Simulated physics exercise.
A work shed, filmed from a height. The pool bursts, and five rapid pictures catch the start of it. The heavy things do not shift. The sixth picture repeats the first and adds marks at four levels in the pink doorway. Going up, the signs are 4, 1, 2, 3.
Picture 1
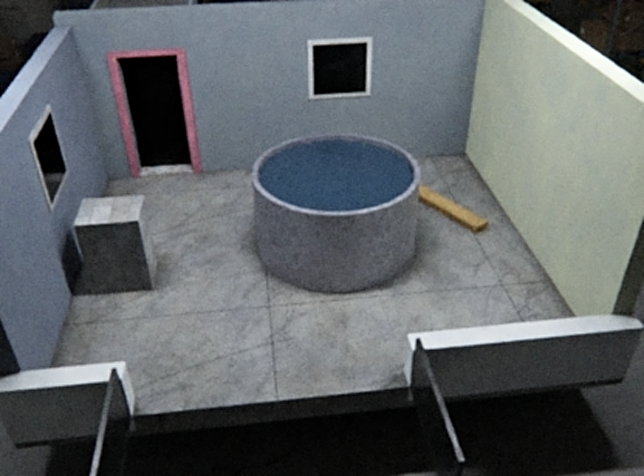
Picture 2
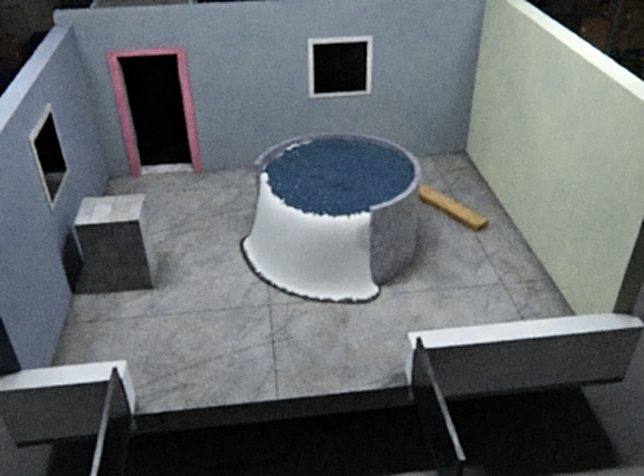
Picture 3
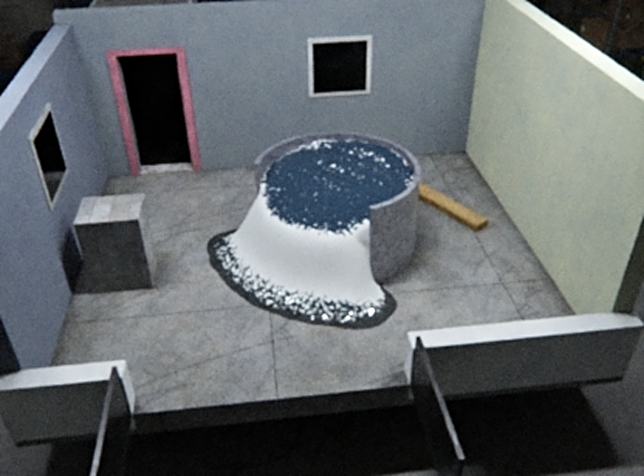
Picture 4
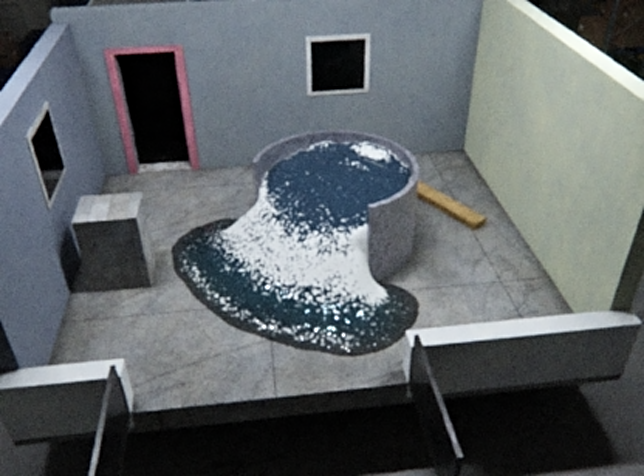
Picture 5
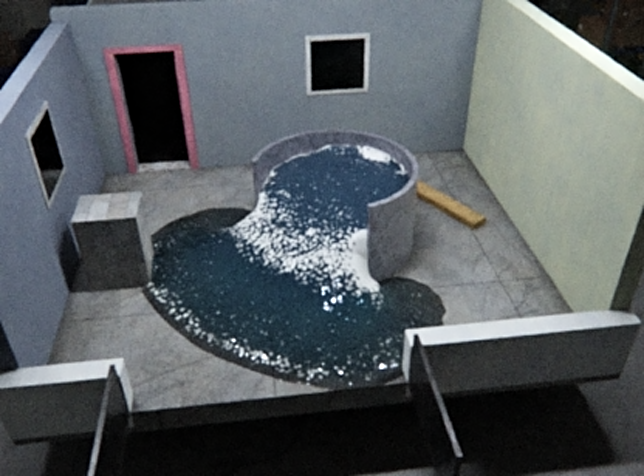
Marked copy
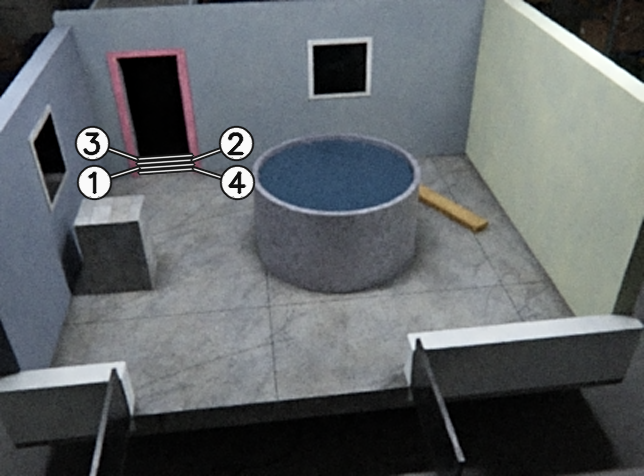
Water pours out the front of a round gray pool and spreads across the floor.
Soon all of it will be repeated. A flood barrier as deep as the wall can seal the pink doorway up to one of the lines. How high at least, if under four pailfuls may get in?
Choose 1.
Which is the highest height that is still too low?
Height 4.
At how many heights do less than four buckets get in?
Three of the four.
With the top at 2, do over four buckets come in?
No.
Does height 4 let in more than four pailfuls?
Yes, it does.
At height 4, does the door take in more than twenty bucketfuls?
No.
On the marked copy, 1 at (166, 166); 2 at (165, 161); 3 at (164, 157); 4 at (166, 170); from the bottom up 4, 1, 2, 3.
For height 1, a bucket or two gets in.
For height 2, nothing gets over.
For height 3, nothing gets over.
For height 4, about 12 bucketfuls get in.
